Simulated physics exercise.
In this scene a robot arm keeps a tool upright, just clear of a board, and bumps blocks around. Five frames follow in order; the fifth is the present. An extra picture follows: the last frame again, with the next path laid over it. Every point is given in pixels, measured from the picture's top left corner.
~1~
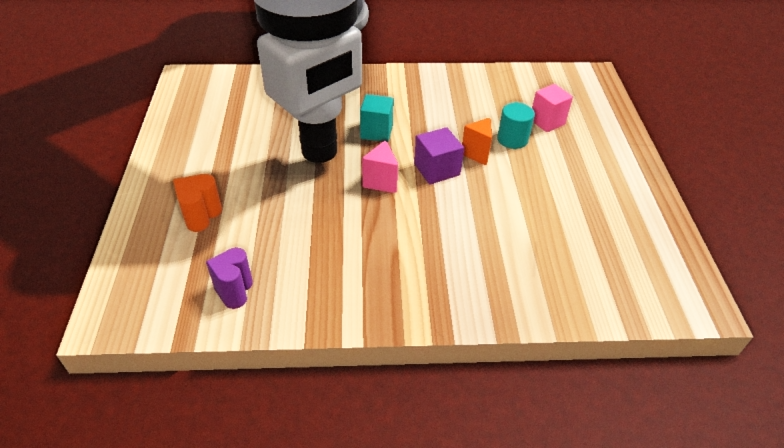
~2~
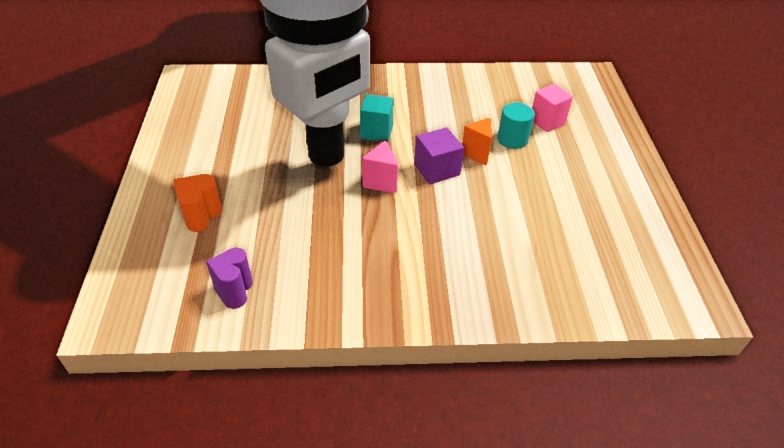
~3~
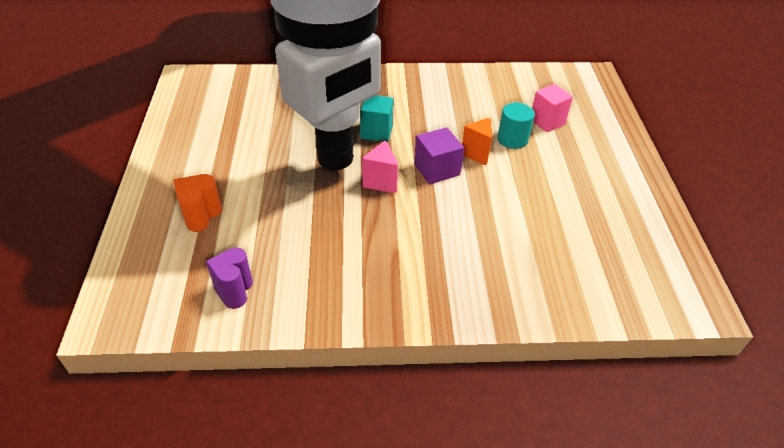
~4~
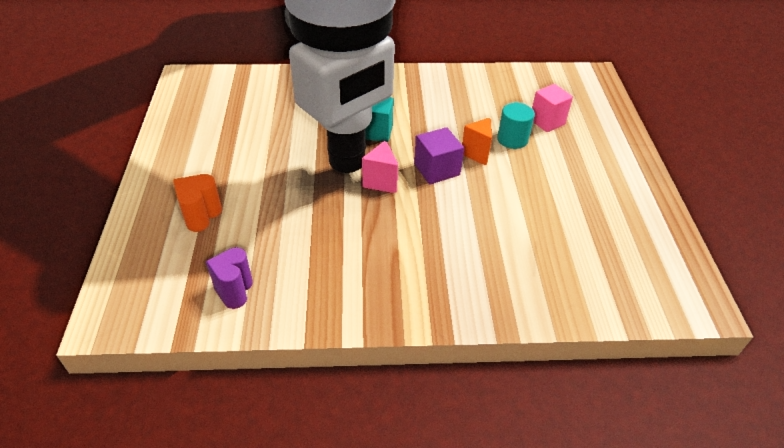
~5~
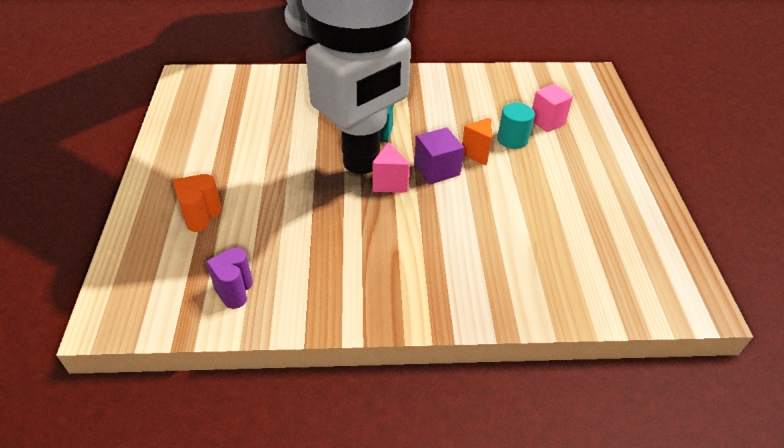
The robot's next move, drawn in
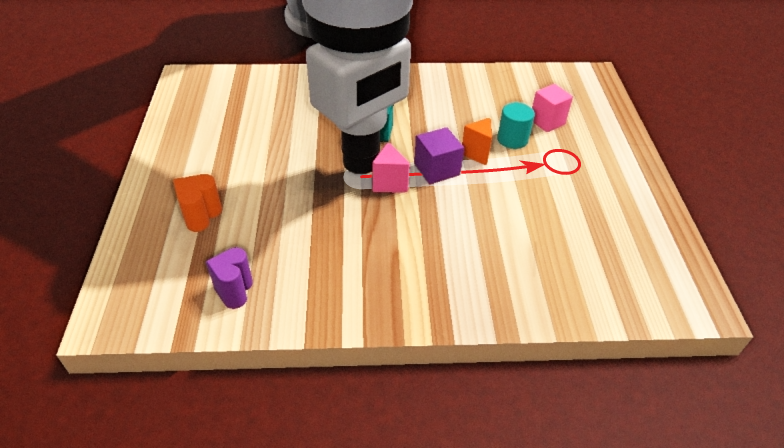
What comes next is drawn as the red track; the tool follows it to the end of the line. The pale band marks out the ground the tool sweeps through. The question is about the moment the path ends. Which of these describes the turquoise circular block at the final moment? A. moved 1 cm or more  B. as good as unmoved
A: Moved 1 cm or more.
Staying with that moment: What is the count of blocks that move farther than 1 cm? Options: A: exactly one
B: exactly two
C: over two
That would be C.
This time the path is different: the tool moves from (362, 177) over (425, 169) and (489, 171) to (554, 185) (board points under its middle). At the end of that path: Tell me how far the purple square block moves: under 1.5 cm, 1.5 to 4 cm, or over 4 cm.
Movement: Over 4 cm.
Drawn move, from (362, 177) via (430, 174) and (498, 170), ending at (562, 162).
The first path, step by step. One third of the way, tool at (432, 160); pink triangular block at (440, 166), turned 50° clockwise; purple square block at (467, 137); orange triangular block at (488, 125), turned 20° clockwise.
Two thirds of the way, tool at (501, 157); pink triangular block at (441, 166), turned 60° clockwise; purple square block at (531, 127), turned 35° anticlockwise; orange triangular block at (536, 110); turquoise circular block at (549, 93); pink square block at (570, 84).
At the end, tool at (566, 149); pink triangular block at (441, 166), turned 60° clockwise; purple square block at (570, 108), turned 105° anticlockwise; orange triangular block at (544, 97), turned 70° anticlockwise; turquoise circular block at (553, 85); pink square block at (578, 79).
